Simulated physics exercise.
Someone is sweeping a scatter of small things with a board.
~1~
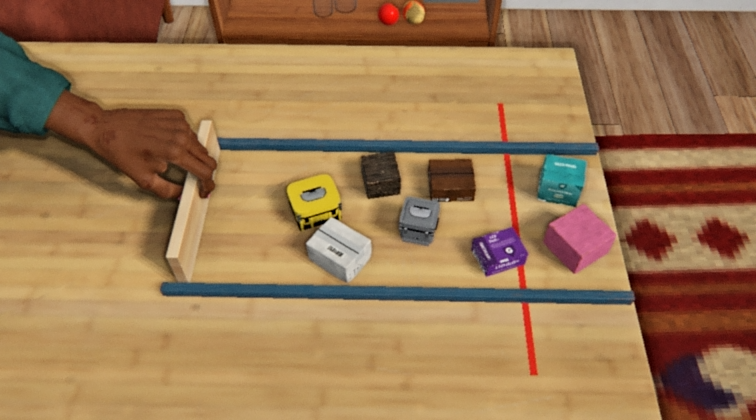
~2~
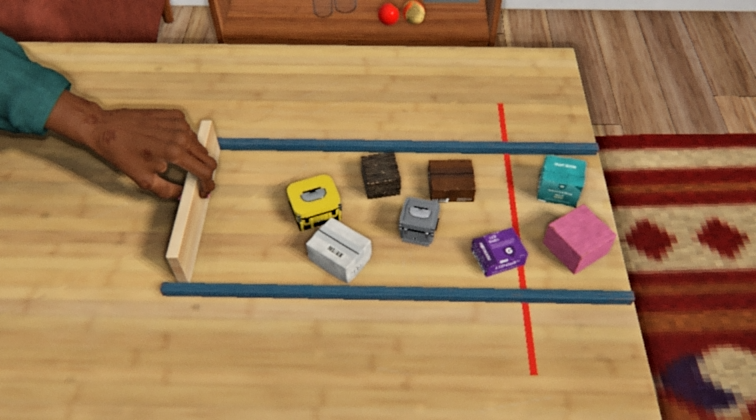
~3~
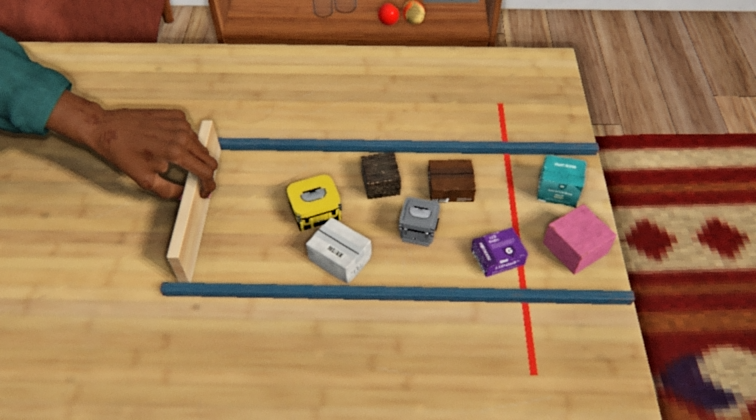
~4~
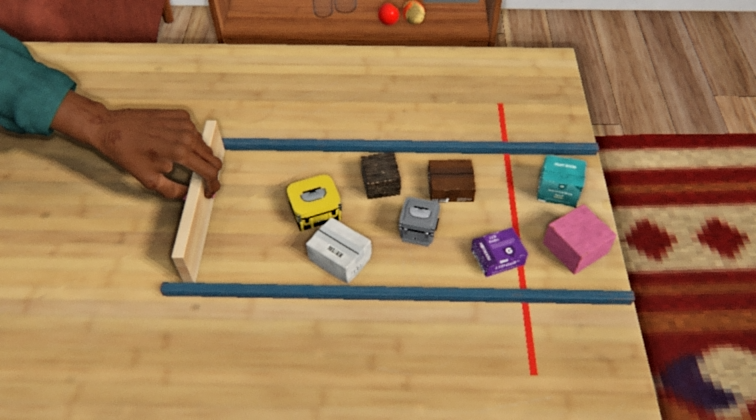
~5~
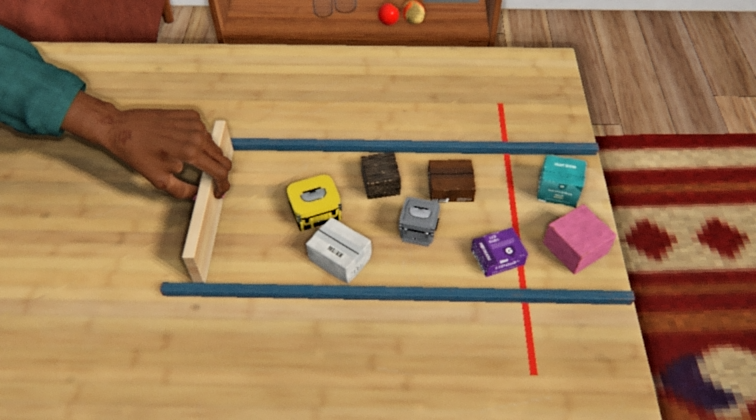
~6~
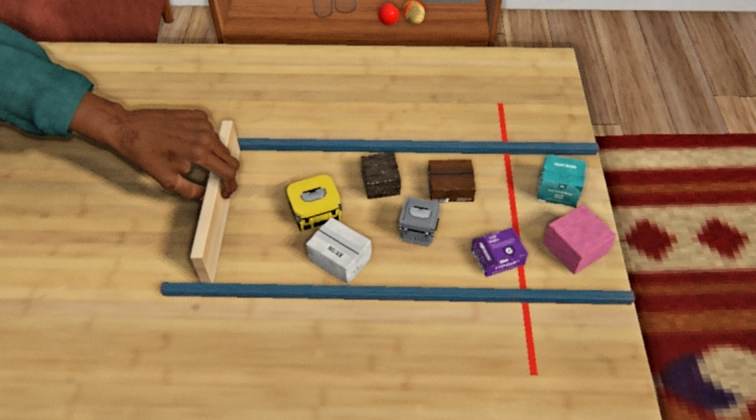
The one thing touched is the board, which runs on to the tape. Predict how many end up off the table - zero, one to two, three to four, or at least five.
Once the push stops, one or two will be gone from the table.
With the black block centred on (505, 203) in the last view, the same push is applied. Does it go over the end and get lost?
In that spot, it sits tight.
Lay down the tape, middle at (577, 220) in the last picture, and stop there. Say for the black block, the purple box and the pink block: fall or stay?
Going one by one, the black block is not lost, the purple box ends up off, the pink block ends up off.
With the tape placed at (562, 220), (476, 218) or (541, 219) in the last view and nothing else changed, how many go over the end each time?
So, one try after another, the floor gets 5, then 0, then 2.
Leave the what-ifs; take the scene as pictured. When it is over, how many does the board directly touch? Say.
My count gives 3.
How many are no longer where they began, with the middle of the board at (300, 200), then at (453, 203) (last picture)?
That gives 1 for the first and 6 for the second.
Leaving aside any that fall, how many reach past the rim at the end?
As for overhanging, the count is 1.
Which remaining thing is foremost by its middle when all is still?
The turquoise box is the one.
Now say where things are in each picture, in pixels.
The first frame shows pink block (579, 239); turquoise box (561, 181); purple box (499, 252); board (196, 199); tape (515, 219).
The second frame shows turquoise box (561, 181); yellow case (314, 203).
The third frame shows purple box (499, 252); white box (339, 251).
The fourth frame shows pink block (579, 239); board (201, 199).
The fifth frame shows turquoise box (561, 181); black block (381, 175).
The sixth frame shows pink block (579, 239); turquoise box (561, 181); purple box (499, 252); board (217, 199); tape (515, 219).
Soon after, none off yet; pink block at rest near (579, 239); turquoise box at rest near (561, 181); purple box at rest near (499, 252).
In the end, the number that fall off is one or two; gone, pink block.
